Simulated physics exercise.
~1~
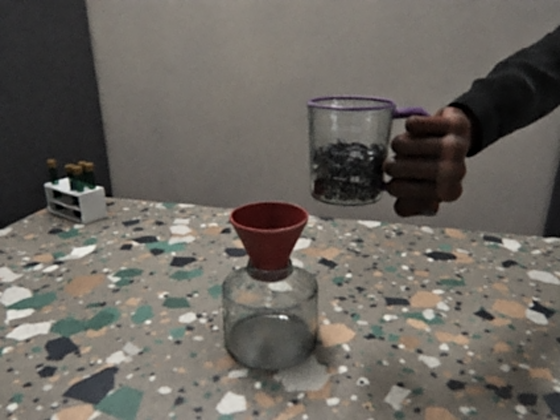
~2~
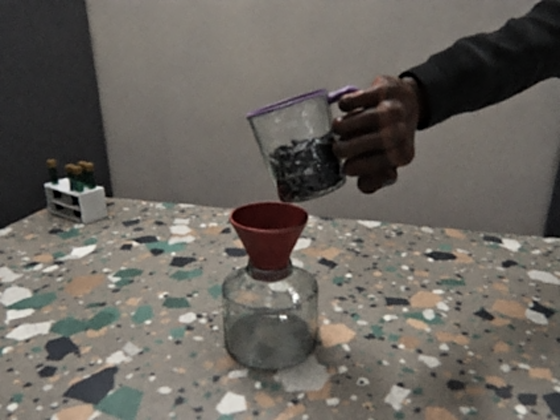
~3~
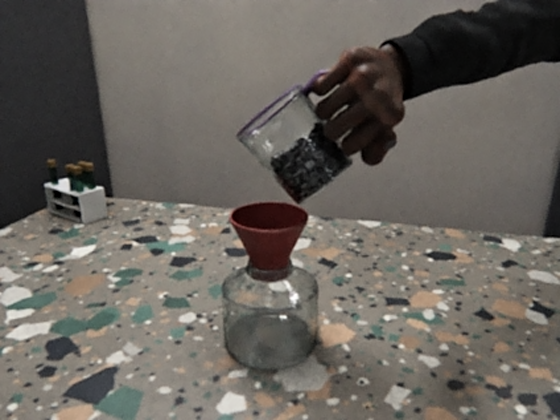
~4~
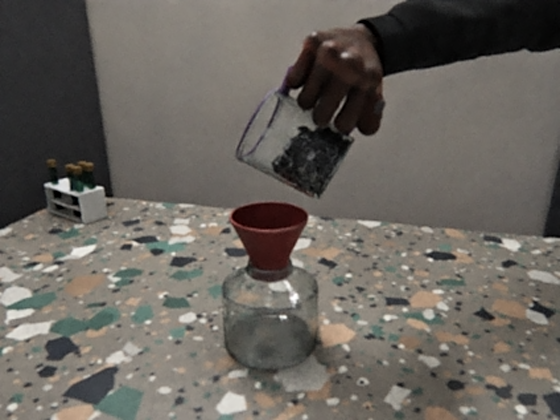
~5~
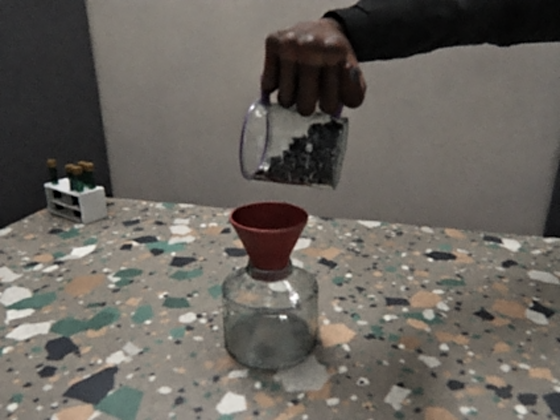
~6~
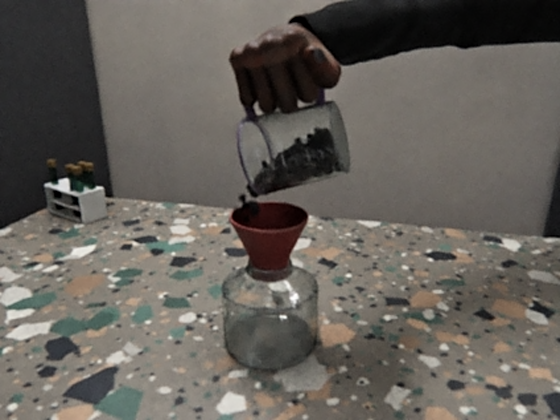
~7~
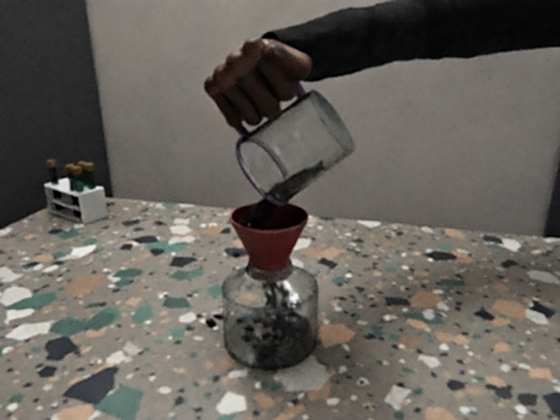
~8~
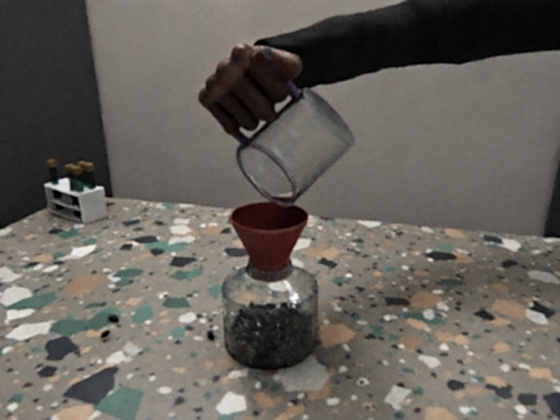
A dark-skinned hand in a black sleeve holds a see-through cup with a purple rim and handle, partly filled with black beans, above a speckled terrazzo table. Seen from a still, slightly raised view, a red funnel sits in the neck of a clear glass jar, with a small white rack of dark vials at the left against a grey wall. The hand tips the cup leftward over the funnel, and the beans slide toward its rim. A few drop first, then the rest pour through into the jar. Finally the cup is empty, still tilted mouth-down, and the beans lie heaped in the jar.
